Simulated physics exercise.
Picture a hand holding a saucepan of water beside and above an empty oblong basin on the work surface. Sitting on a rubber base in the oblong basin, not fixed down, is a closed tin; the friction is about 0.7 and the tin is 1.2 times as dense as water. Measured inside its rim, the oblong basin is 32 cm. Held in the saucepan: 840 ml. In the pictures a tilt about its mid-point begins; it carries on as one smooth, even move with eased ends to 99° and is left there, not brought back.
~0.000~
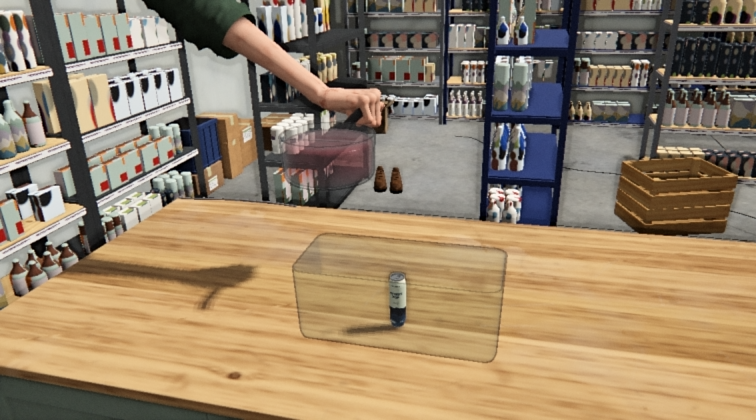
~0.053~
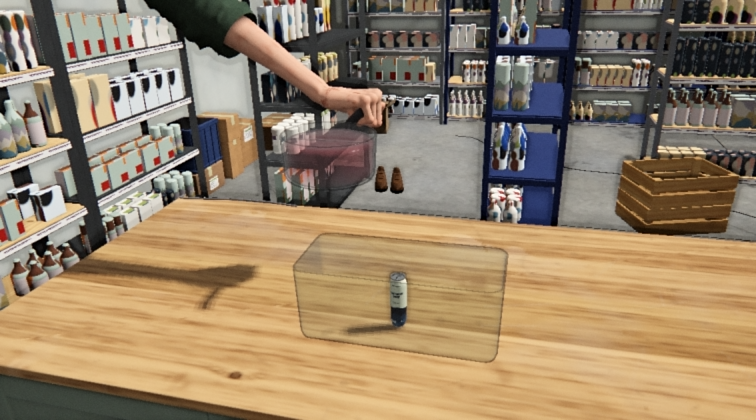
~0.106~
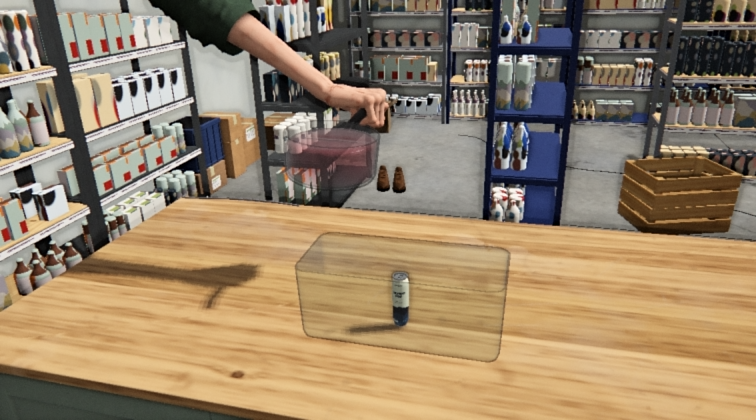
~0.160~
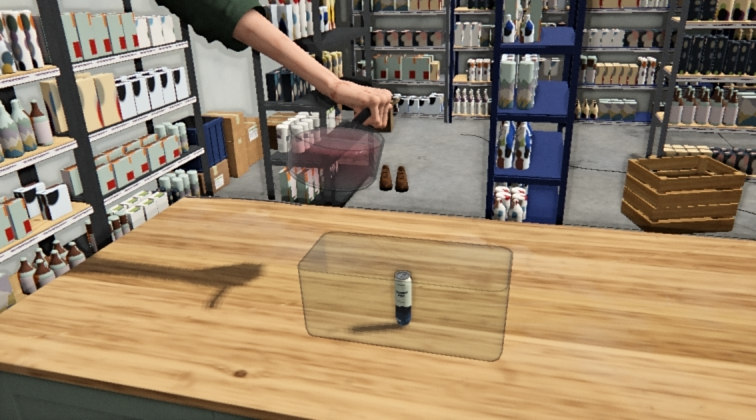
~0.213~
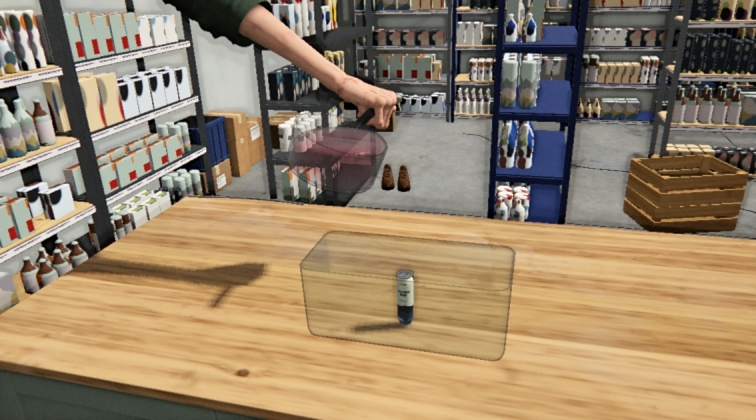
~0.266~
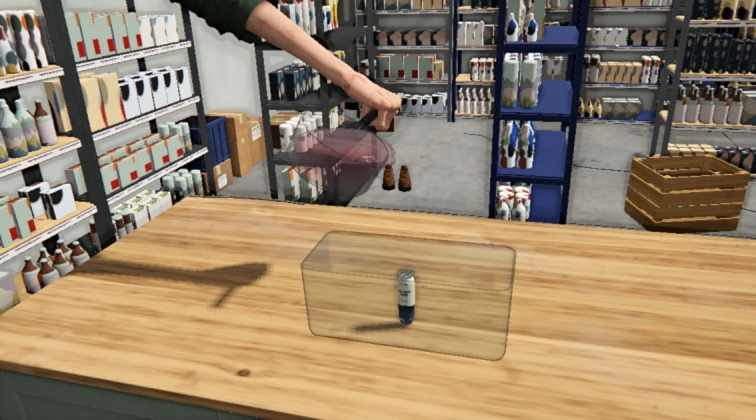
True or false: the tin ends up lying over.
True.
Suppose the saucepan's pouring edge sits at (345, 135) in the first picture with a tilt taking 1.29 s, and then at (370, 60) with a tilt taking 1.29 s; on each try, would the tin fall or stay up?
Trial 1 - tin stays standing; trial 2 - tin stays standing.
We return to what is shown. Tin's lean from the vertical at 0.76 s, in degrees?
Tilt: Around 10 degrees.
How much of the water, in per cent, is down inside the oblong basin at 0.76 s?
I reckon close to 86 per cent.
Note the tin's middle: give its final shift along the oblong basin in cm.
All told, the tin's centre has moved close to 6.0 cm.
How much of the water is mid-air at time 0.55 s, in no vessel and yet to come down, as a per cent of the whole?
It comes to about 46 percent.
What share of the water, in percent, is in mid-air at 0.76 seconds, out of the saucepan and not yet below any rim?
Something like 8 per cent is in the air then.
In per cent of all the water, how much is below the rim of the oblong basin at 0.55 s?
Fraction in basin: Approx. 26%.
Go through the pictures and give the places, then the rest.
It leans 0°; its right rim is at (373, 137); the water meets the walls at (287, 138) and (373, 142); the oblong basin's rim runs from (306, 251) to (505, 271); the tin's top is at (397, 279), in the first picture.
It leans 1°; its right rim is at (374, 138); the water meets the walls at (288, 137) and (374, 142), in the second picture.
It leans 5°; its right rim is at (378, 141); the water meets the walls at (291, 136) and (377, 143), in the third picture.
It leans 12°; its right rim is at (382, 146); the water meets the walls at (294, 136) and (382, 143), in the fourth picture.
It leans 20°; its right rim is at (385, 152); the water meets the walls at (297, 135) and (386, 147); 1 per cent is over the edge, in the fifth picture.
It leans 30°; its right rim is at (386, 161); the water meets the walls at (296, 136) and (387, 154); 6 per cent is over the edge, in the sixth picture.
Then, 0.55 s in, the tilt is 86° and 28 per cent is still to pour; the tin stands where it began.
Then, 0.76 s in, the tilt is 99° and 7 per cent is still to pour; the tin leans 11°.
Then, 0.98 s in, the tilt is 99° and 1 per cent is still to pour; the tin leans 8°.
Then, 1.22 s in, the tilt is 99° and 0 per cent is still to pour; the tin leans 22°.
Finally, the tin lies on its side.
